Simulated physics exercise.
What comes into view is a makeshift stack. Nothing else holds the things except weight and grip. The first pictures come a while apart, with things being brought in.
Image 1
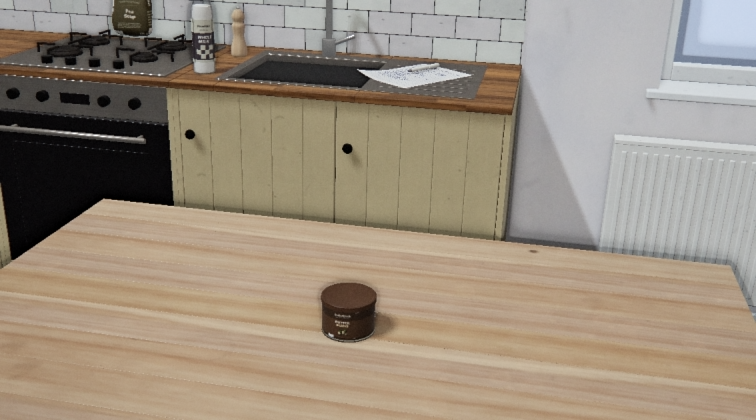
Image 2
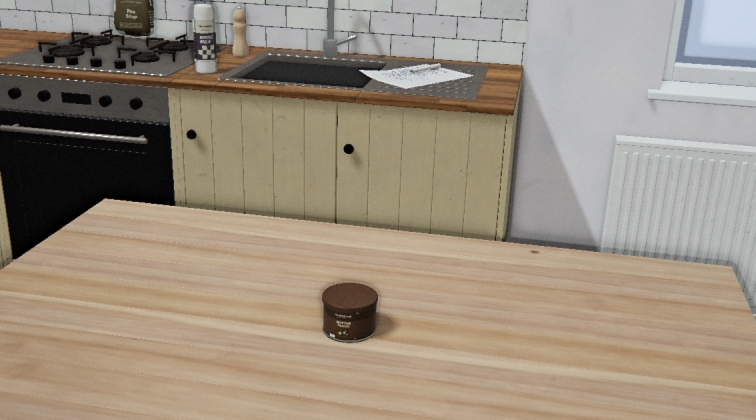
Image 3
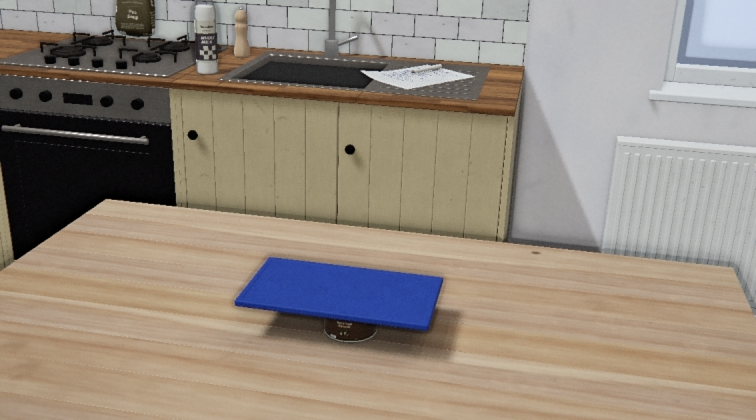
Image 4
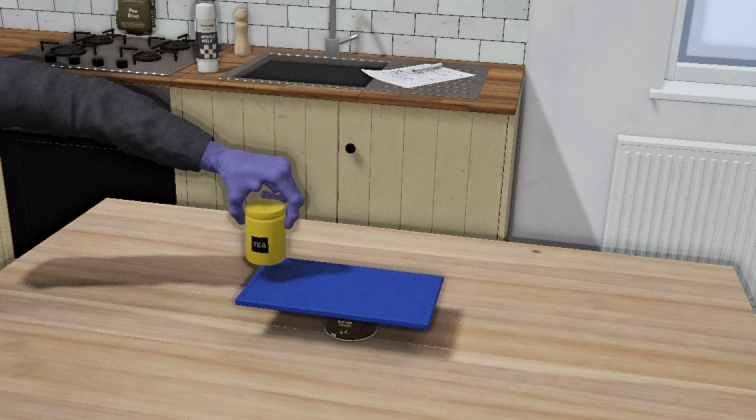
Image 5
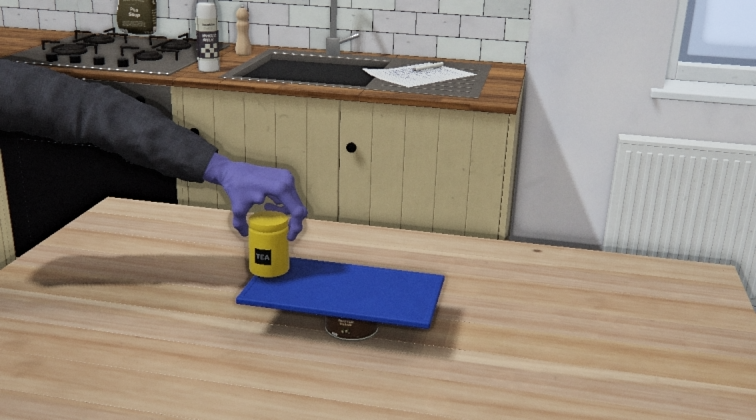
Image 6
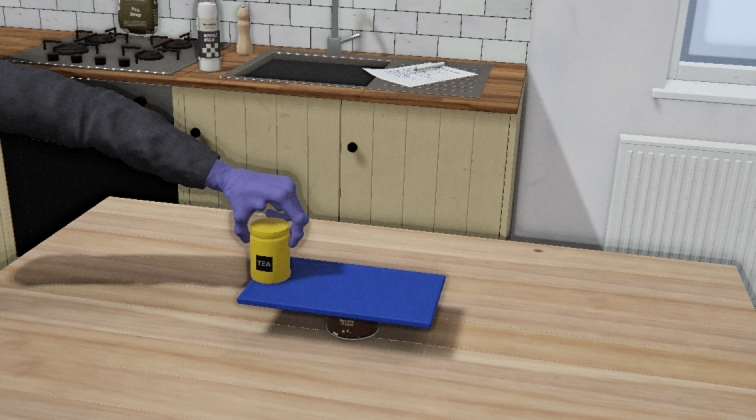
On a kitchen table, a blue board appears atop a small brown tub, and a purple-gloved hand lowers a yellow tea jar onto its left end.
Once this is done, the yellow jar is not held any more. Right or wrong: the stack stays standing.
Wrong, it topples.
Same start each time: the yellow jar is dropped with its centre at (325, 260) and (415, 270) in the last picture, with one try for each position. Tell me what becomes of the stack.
Result of try one: No collapse; result of try two: Collapse.
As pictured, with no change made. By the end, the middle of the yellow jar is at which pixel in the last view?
In the final view it sits at roughly (222, 293).
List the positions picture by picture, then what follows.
In the first picture, the last thing is not in view yet.
In the second picture, the last thing is not in view yet.
In the third picture, the last thing is not in view yet; blue lid (343, 291).
In the fourth picture, on its way; yellow jar (266, 232); blue lid (343, 290).
In the fifth picture, on its way; yellow jar (269, 243); blue lid (344, 289).
In the sixth picture, set down, still held; yellow jar (270, 250); blue lid (345, 289).
Then, 0.30 s later than the last frame, yellow jar now fallen; blue lid tilted by 34°.
Then, 0.50 s later than the last frame, blue lid tilted by 11°.
Then, 1.30 s later than the last frame, yellow jar resting near (222, 293).
When it is over, fallen, yellow jar; the other 2 as before. End places, in pixels of the last picture, yellow jar near (222, 293). The stack gives way.
